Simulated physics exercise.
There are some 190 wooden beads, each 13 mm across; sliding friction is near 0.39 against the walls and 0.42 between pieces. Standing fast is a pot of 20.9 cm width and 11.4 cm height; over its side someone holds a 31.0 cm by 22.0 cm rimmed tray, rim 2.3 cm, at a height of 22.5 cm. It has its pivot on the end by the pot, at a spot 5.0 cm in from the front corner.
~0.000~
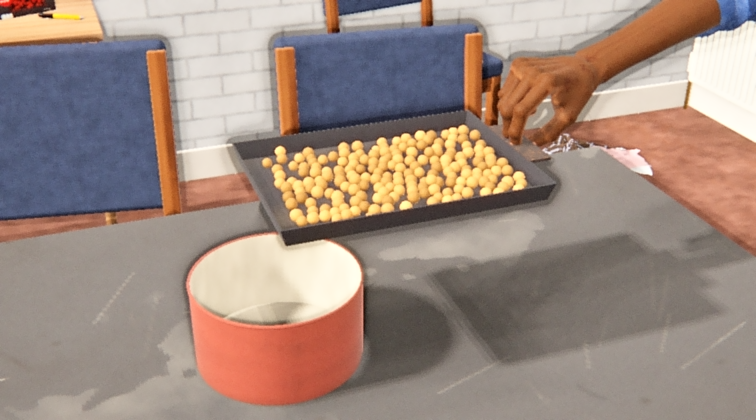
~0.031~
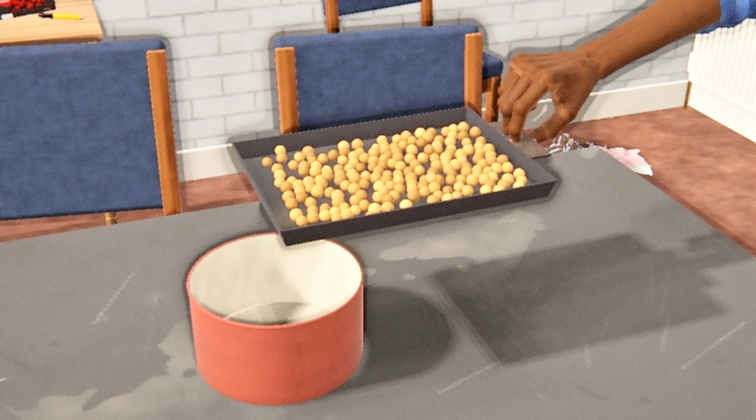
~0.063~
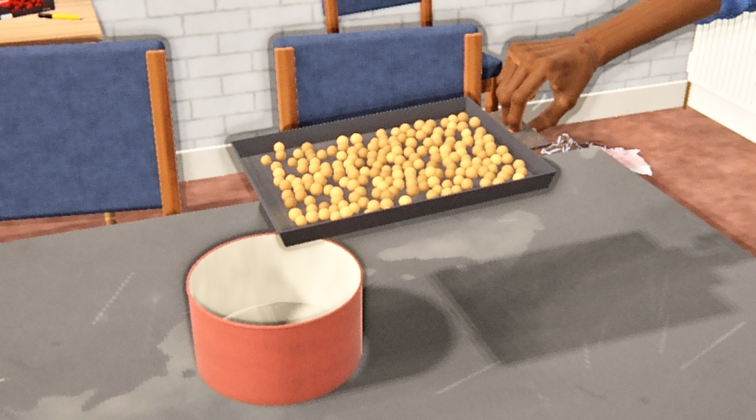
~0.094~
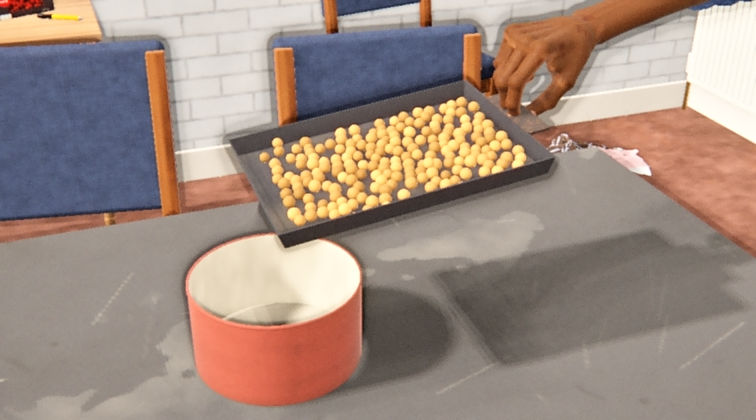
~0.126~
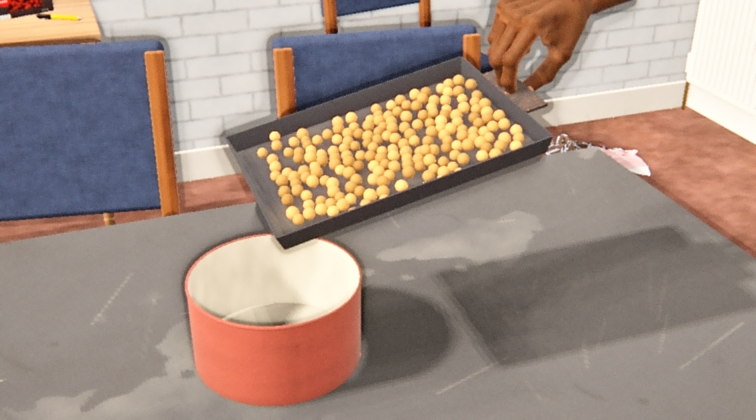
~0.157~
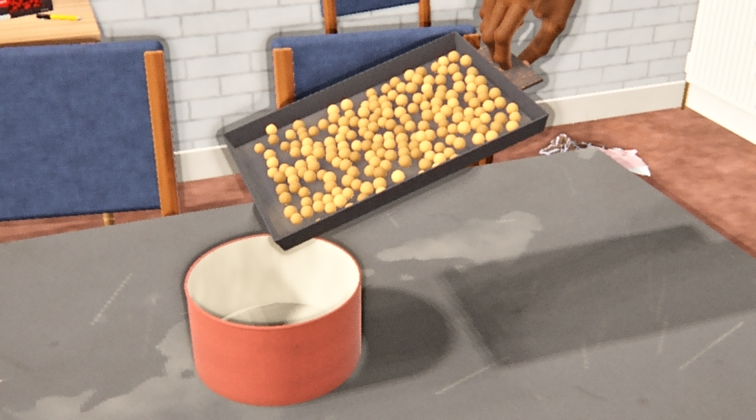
A hand held the right end of a dark tray covered with small yellowish wooden beads and raised it steadily, slanting the tray down to the left beside a red pot that stayed still.
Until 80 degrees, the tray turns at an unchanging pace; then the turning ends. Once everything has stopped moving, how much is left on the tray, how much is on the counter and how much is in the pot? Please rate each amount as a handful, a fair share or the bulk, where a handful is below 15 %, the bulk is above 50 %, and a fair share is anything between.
Tray: A handful; counter: The bulk; pot: A handful.
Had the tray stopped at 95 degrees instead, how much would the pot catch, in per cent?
I'd put it at close to 5 per cent.
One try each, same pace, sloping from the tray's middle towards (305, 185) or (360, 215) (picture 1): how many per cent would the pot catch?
I'd put it at roughly 35 per cent for the first tilt and roughly 0 per cent for the second.
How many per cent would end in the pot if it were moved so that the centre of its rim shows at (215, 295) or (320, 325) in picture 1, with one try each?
First try about 40 per cent, second try about 25 per cent.
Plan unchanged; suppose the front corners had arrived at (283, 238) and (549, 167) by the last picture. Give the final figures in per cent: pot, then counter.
Split: Pot = 0, counter = 100.
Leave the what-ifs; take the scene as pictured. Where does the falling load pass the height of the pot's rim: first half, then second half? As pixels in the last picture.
The first half passes near (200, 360) and the second half near (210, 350).
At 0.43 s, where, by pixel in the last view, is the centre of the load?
(282, 152), roughly.
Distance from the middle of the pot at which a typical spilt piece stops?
28 cm.
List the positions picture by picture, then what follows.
The first picture shows tray tilt 0 degrees, front corners at (285, 227) and (549, 182); middle of the pieces at (398, 177); pot at (276, 276).
The second picture shows tray tilt 1 degrees, front corners at (285, 227) and (549, 179); middle of the pieces at (398, 175).
The third picture shows tray tilt 3 degrees, front corners at (284, 228) and (549, 170), lowest corner left front; middle of the pieces at (397, 170).
The fourth picture shows tray tilt 7 degrees, front corners at (282, 230) and (547, 155), lowest corner left front; middle of the pieces at (396, 161).
The fifth picture shows tray tilt 13 degrees, front corners at (280, 233) and (545, 135), lowest corner left front; middle of the pieces at (393, 149).
The sixth picture shows tray tilt 19 degrees, front corners at (278, 235) and (540, 114), lowest corner left front; middle of the pieces at (389, 137); pot at (274, 277). Its pace works out near 195 degrees a second.
After 0.32 s, tilt 51 degrees; the tray holds 100 %, the pot 0 %.
After 0.43 s, tilt 72 degrees; the tray holds 100 %, the pot 0 %.
After 0.68 s, tilt 80 degrees; the tray holds 15 %, the pot 0 %.
By 2.1 s all is still; tray 0 %, counter 95 %, pot 5 %.
